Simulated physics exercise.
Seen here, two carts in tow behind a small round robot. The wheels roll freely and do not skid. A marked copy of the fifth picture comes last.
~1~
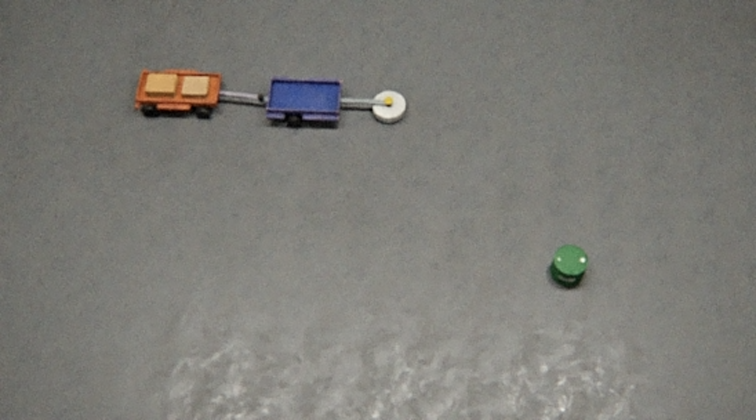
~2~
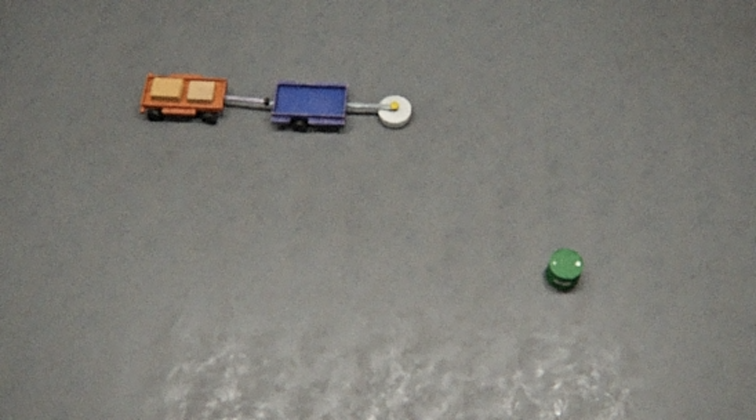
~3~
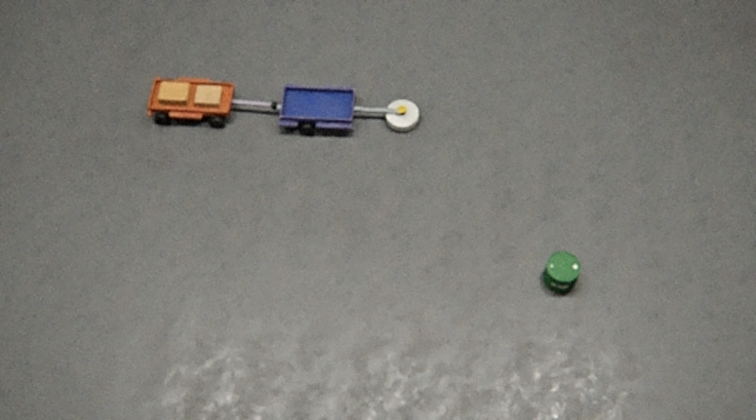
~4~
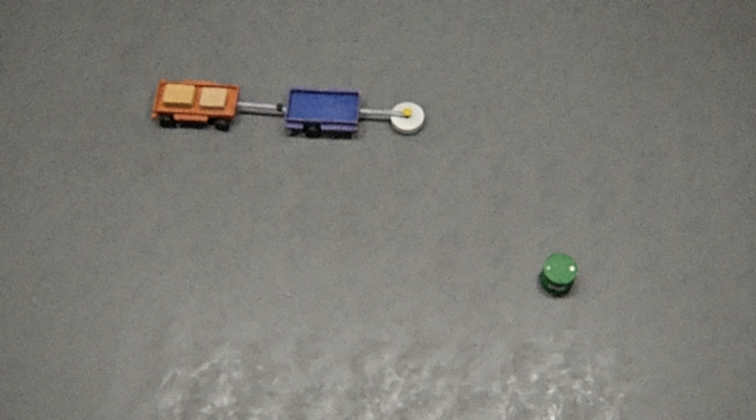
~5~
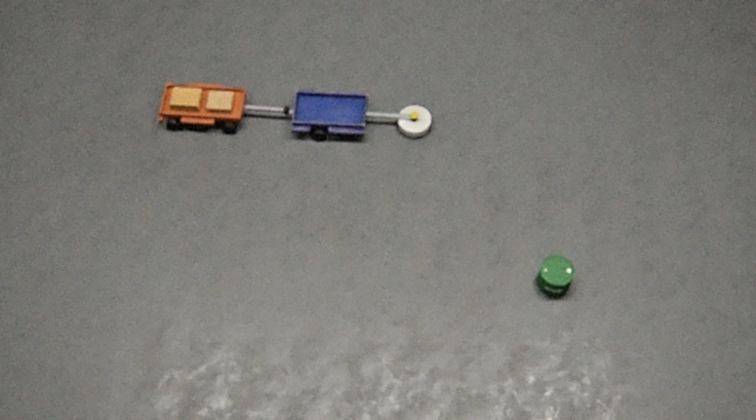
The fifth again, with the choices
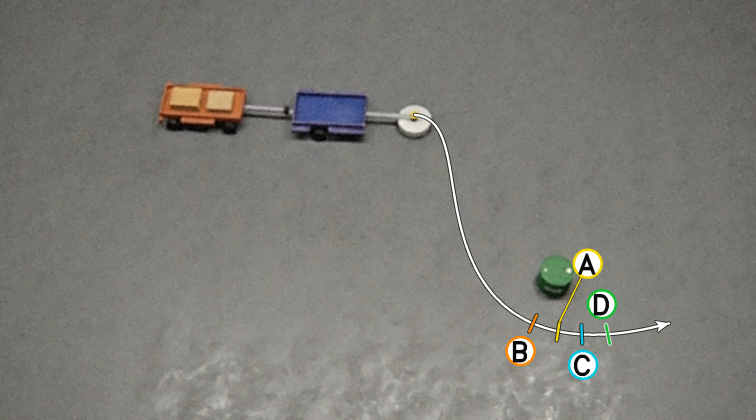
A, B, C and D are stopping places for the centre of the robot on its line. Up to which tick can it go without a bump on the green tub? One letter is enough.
At A, and not beyond.
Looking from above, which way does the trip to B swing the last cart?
For that mark, clockwise.
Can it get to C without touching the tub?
For that mark, no.
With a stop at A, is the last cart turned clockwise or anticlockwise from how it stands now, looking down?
Clockwise.
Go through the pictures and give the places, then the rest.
Green tub (567, 272); robot (389, 106); blue cart (305, 98), in the first frame.
Robot (395, 110); blue cart (310, 102); orange cart (184, 93); green tub (563, 275), in the second frame.
Robot (402, 114); blue cart (318, 106); orange cart (191, 97); green tub (560, 278), in the third frame.
Robot (407, 117); blue cart (323, 108); orange cart (196, 100); green tub (557, 280), in the fourth frame.
Robot (415, 120); blue cart (330, 111); orange cart (203, 103); green tub (554, 282), in the fifth frame.
On the marked copy, A at (558, 331); B at (533, 323); C at (582, 334); D at (608, 334); the route from (415, 115) via (478, 272) to (669, 323).
Following A. Soon after the start, robot (452, 192), last cart (275, 105).
Later, robot (481, 284), last cart (352, 127).
In the end, robot (557, 335), last cart (403, 173); nothing has been touched.
As for the rest, B is safe but short; C is too far, the tub has been hit; D is too far, the tub has been hit.
